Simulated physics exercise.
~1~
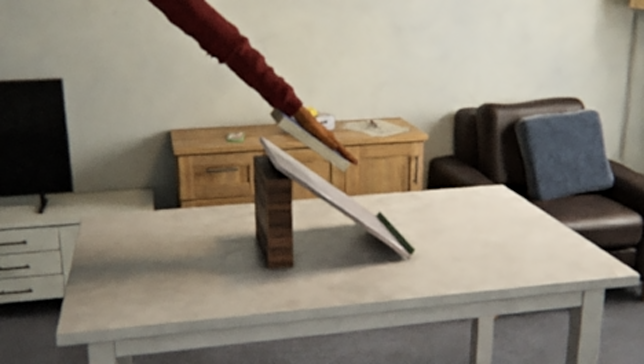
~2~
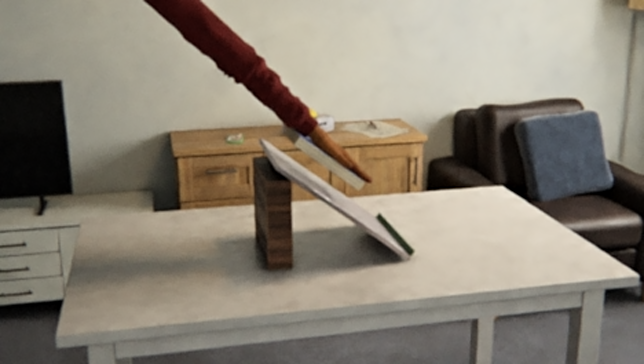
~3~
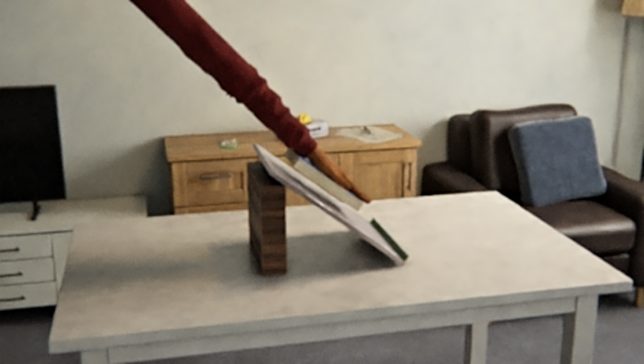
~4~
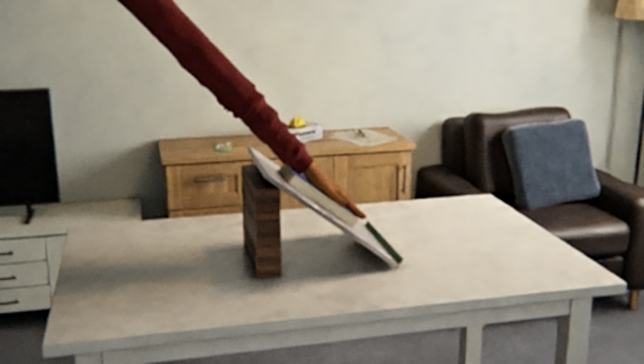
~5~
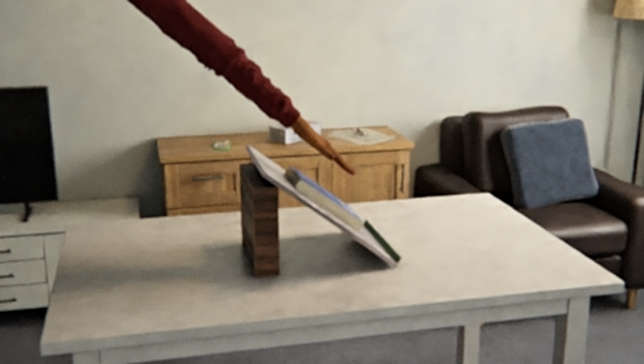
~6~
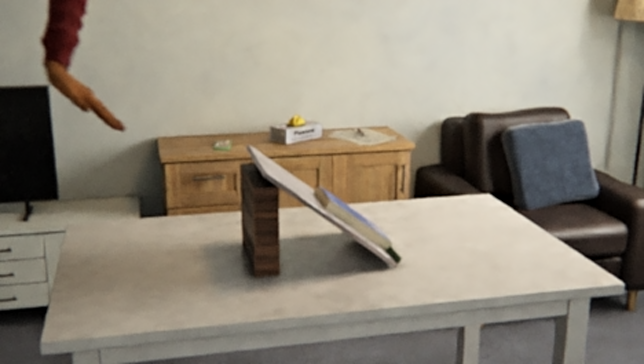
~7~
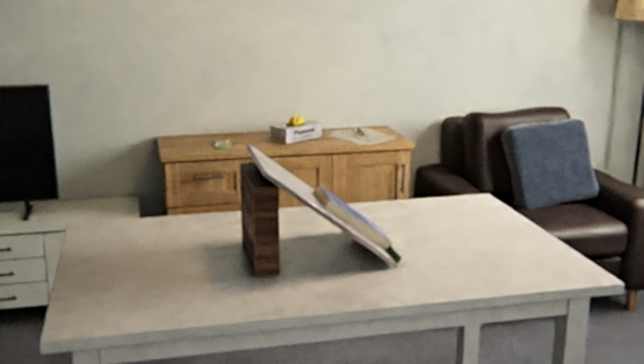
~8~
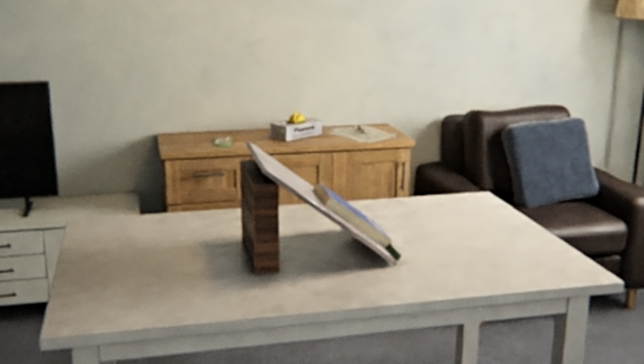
A blue book is lowered by a hand in a dark red sleeve onto a pale board, which leans on a dark wooden block on a whitish table. The slightly swaying view looks across a living room, with a television at left, a wooden sideboard behind and a brown armchair with a blue cushion at right. The hand sets the book on the upper part of the slope, lets go and draws back to the left. The book slides down to the right toward the green strip at the board's foot. It comes to rest there, while the board stays put.
